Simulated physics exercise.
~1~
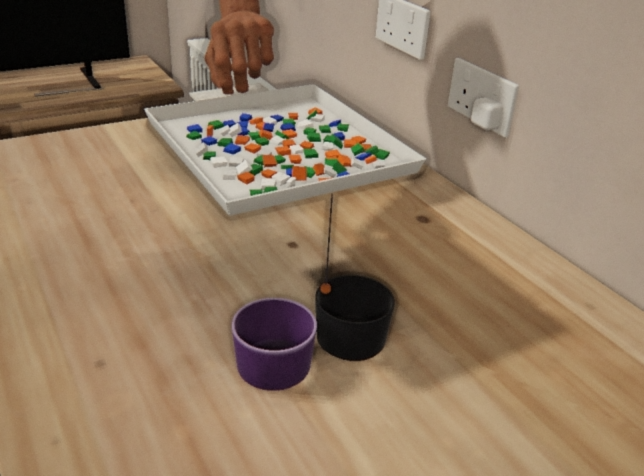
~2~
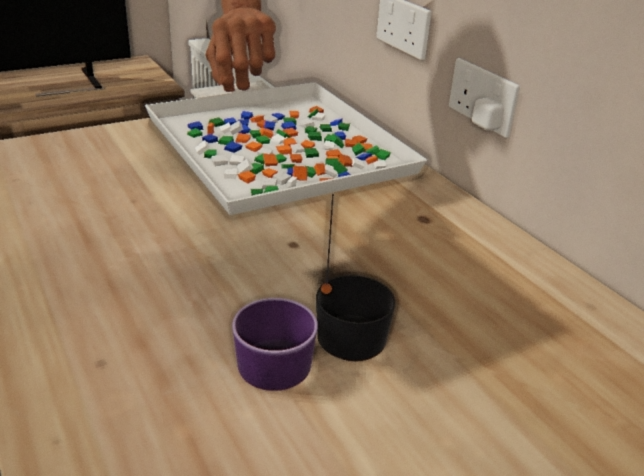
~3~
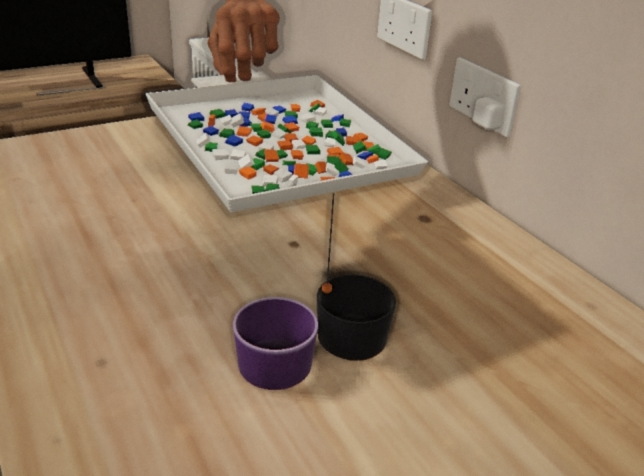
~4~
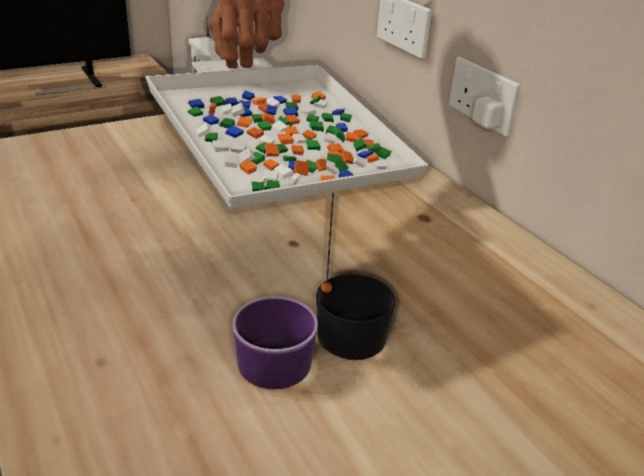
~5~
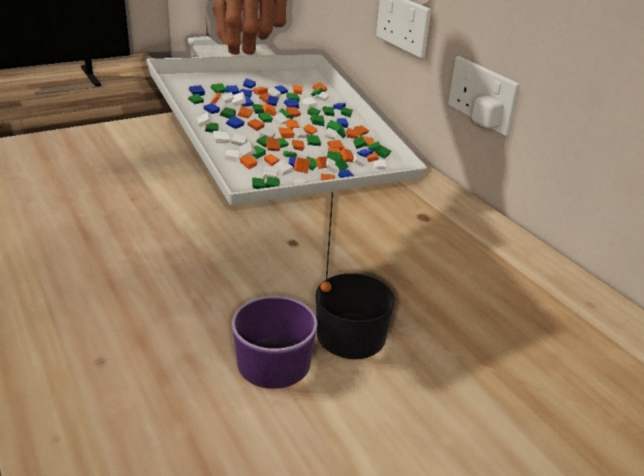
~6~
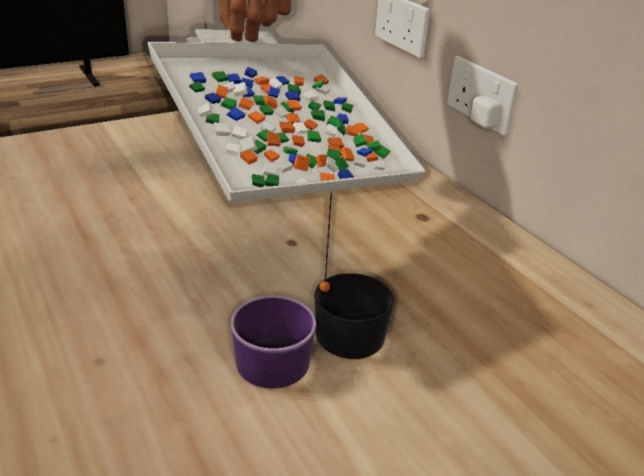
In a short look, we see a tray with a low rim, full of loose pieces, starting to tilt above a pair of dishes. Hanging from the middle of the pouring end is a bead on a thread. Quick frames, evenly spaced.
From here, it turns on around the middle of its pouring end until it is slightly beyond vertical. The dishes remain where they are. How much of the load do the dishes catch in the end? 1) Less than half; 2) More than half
Less than half.
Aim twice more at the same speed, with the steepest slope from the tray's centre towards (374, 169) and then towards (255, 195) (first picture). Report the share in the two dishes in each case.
Shares, approx.: 30 %, then 50 %.
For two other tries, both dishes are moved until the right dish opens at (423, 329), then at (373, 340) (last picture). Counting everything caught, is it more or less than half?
Try 1: A minority of it. Try 2: A minority of it.
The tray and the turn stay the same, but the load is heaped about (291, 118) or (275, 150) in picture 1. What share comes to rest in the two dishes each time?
First about 10, then 30 per cent.
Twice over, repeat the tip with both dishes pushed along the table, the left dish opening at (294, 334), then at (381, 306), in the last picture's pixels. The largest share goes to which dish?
The first time it's the right member, the second time the left member.
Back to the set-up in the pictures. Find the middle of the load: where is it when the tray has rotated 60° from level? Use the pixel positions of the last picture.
(366, 156).
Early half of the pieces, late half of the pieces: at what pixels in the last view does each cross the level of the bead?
Near (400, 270) to start, and near (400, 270) afterwards.
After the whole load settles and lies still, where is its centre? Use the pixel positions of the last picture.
About pixel (410, 321).
Soon after the last picture, tray tipped steeply; all on the tray.
A little later, tray tipped right over; about a third on the tray; a small part in the right dish; about a third outside both; about a quarter in the air.
Later still, tray tipped past a quarter turn; about a quarter in the right dish; most outside both.
At rest, tray tipped past a quarter turn; none in the left dish; about a quarter in the right dish; most outside both.
